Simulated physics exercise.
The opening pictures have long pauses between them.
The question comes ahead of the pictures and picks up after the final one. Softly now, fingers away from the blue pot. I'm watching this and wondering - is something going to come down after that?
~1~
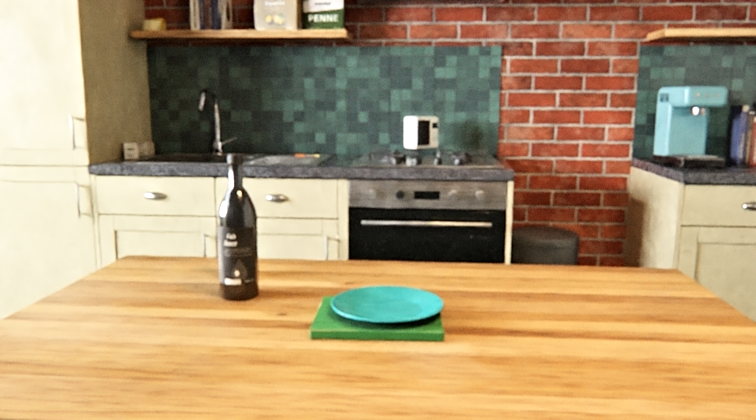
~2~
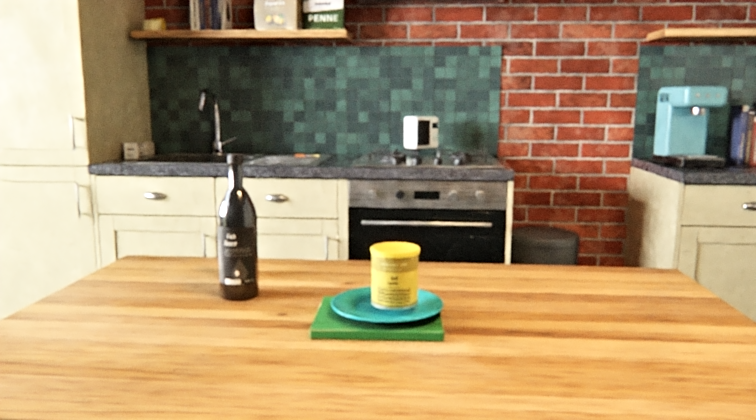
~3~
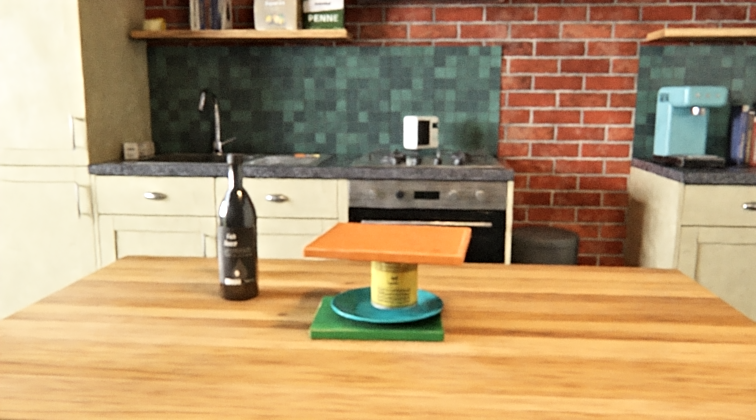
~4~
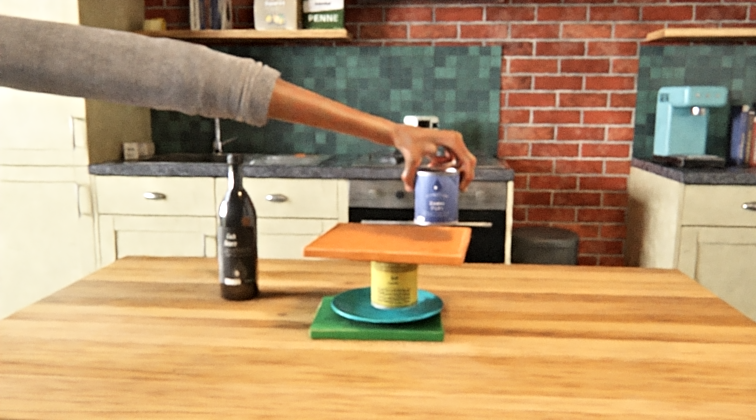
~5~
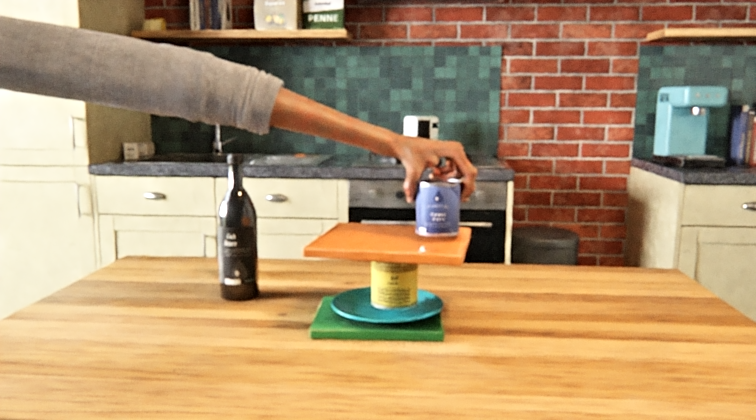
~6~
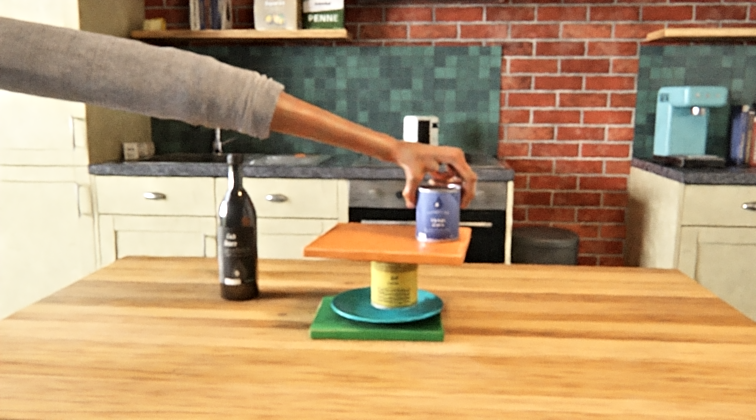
No, it remains steady.
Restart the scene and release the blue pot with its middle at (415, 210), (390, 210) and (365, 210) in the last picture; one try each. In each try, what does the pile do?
In order, the pile stands firm, then stands firm, and lastly stands firm.
Then, 0.80 s past the last view, nothing moves.
Then, 2.00 s past the last view, blue pot resting near (439, 214).
Finally, all 7 still in place. Final places as the last picture's camera would see them, blue pot near (439, 214). The pile holds.
